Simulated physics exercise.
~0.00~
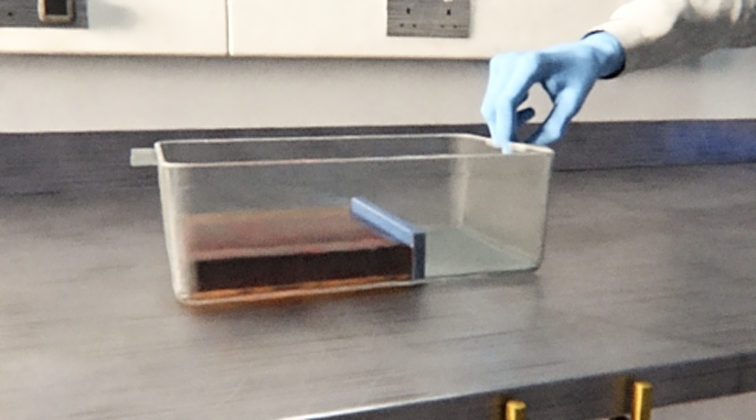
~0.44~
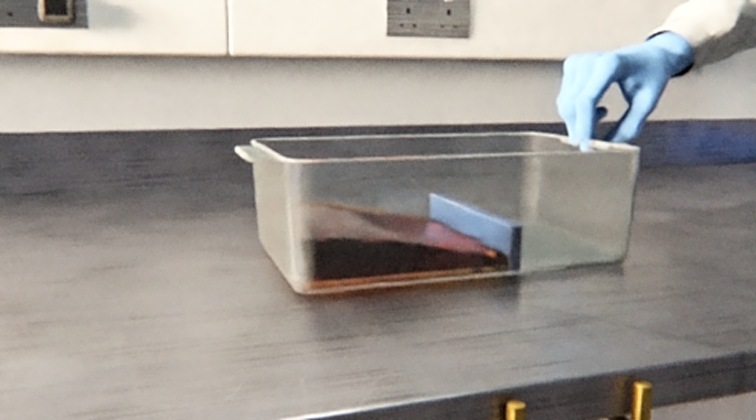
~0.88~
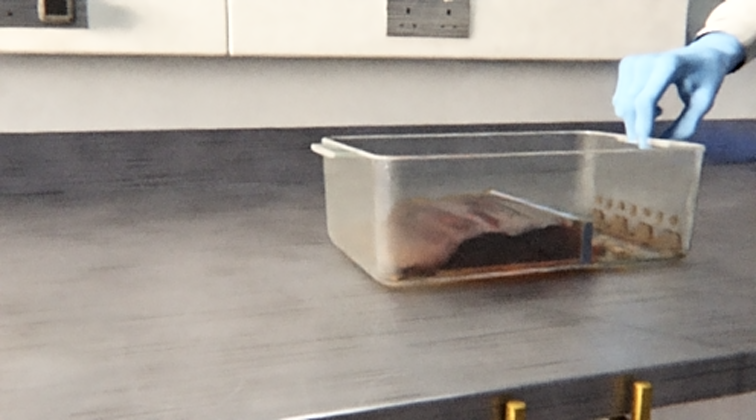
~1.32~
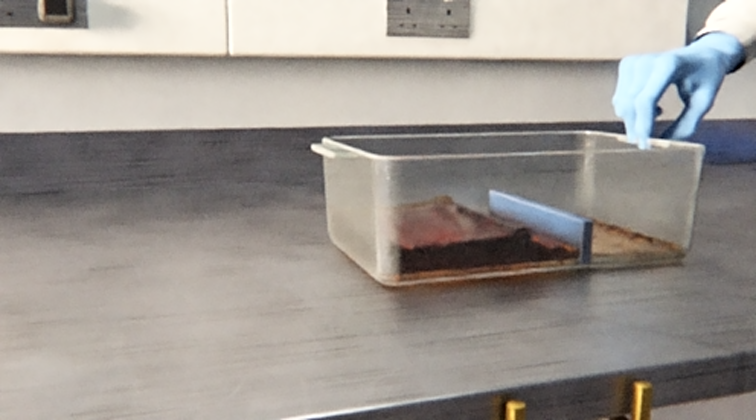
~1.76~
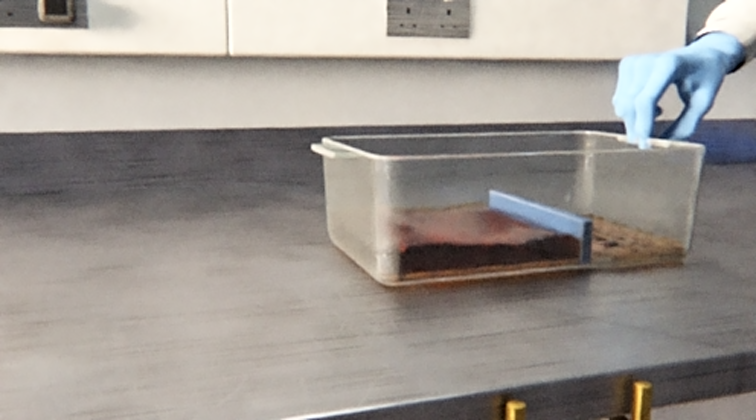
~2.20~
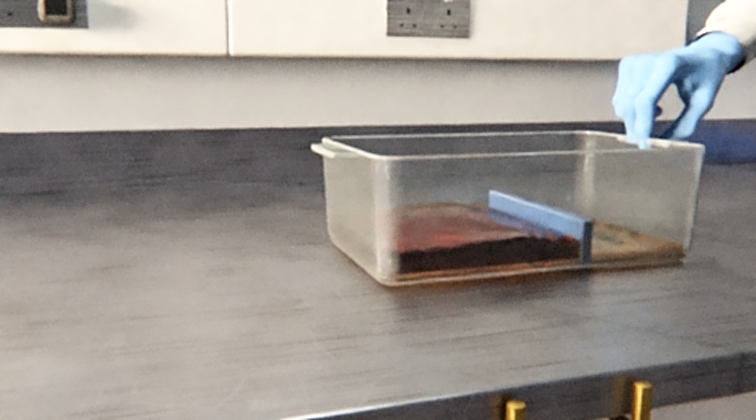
A clear box pulled right by a gloved hand stops, some tea slopping past its divider.
